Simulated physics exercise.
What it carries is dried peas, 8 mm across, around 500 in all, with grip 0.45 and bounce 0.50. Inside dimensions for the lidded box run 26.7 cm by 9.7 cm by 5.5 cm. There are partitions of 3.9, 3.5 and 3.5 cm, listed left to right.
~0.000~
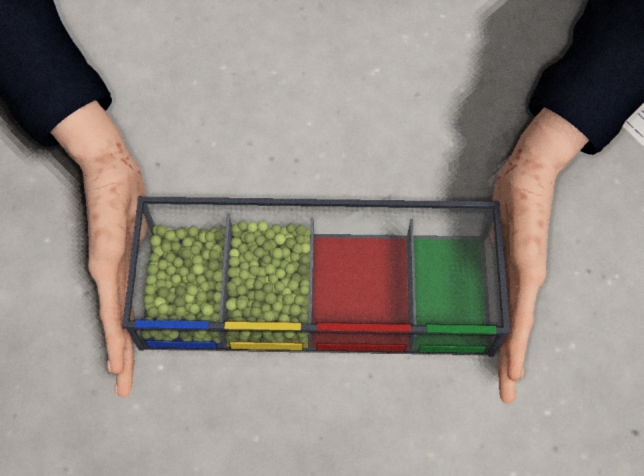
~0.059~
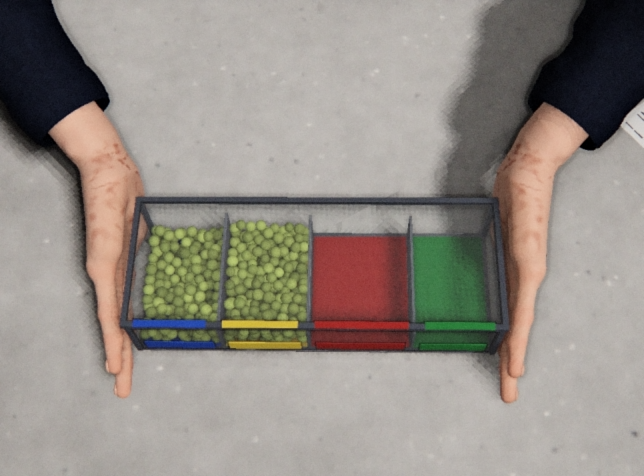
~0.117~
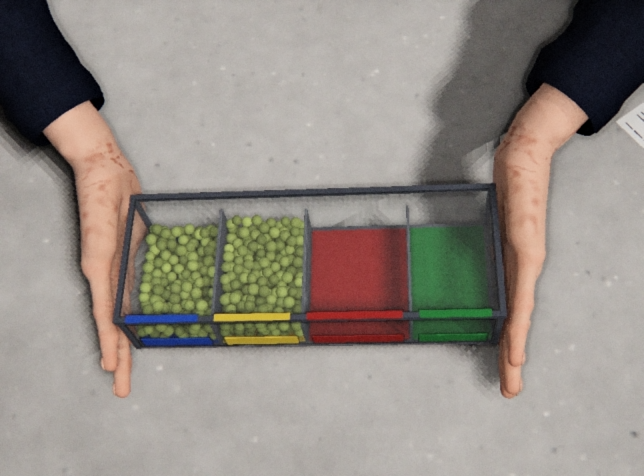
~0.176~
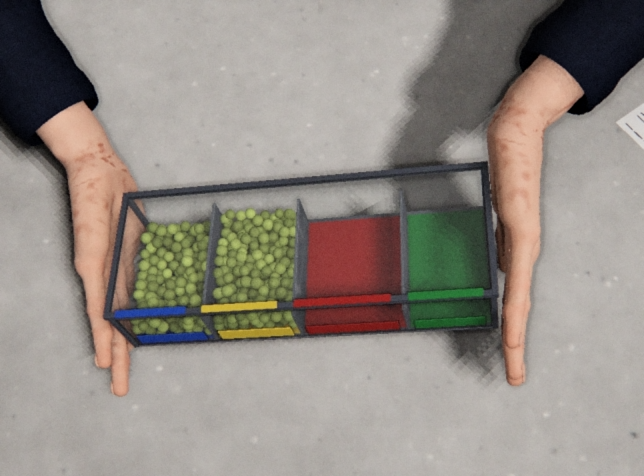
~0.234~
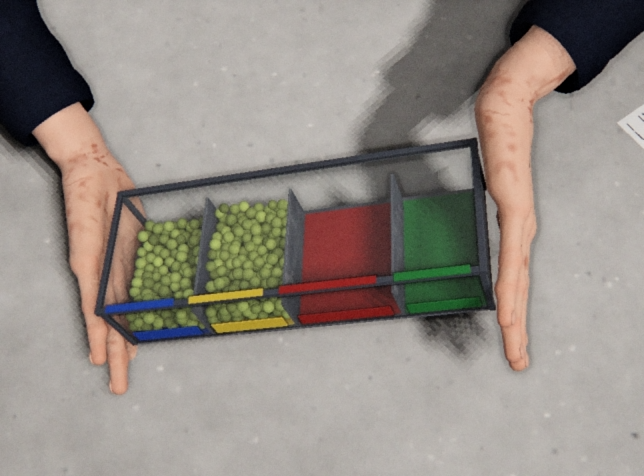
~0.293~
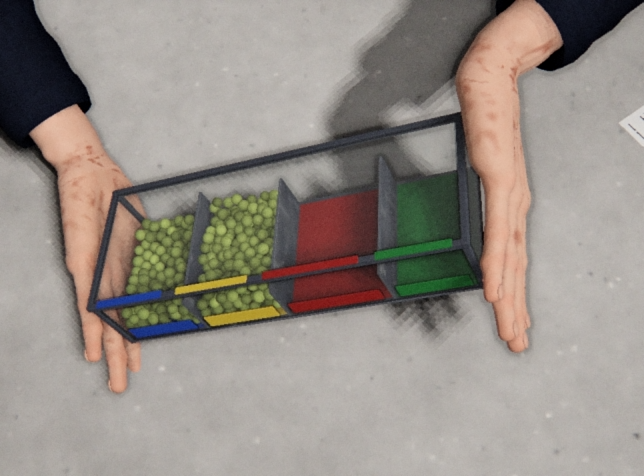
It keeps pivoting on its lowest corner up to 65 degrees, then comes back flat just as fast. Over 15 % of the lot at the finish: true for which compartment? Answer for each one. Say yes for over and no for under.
Red: No; blue: Yes; green: No; yellow: Yes.
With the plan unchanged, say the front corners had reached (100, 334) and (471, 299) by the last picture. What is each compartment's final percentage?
Red = 0 %; blue = 55 %; green = 0 %; yellow = 45 %.
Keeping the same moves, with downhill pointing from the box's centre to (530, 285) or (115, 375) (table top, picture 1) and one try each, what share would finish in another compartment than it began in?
That would be close to 25 per cent and then close to 10 per cent.
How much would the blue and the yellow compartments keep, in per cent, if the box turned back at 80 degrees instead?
Blue: 55; yellow: 45 (per cent).
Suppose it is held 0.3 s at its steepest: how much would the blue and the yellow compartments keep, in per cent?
Final amounts would be blue 50% and yellow 50%.
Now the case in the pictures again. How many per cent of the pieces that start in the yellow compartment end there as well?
90 %.
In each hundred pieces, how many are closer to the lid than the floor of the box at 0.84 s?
Estimate: Near 30 per cent.
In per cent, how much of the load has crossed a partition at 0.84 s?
At that instant it's around 5 per cent.
Then, at 0.84 s, tilt 62 degrees; blue 50 %, yellow 50 %.
Then, at 1.20 s, tilt 25 degrees; blue 50 %, yellow 50 %.
Then, at 1.65 s, tilt 0 degrees; blue 50 %, yellow 50 %.
In the end, at 2.3 s, red 0 %, blue 50 %, green 0 %, yellow 50 %.
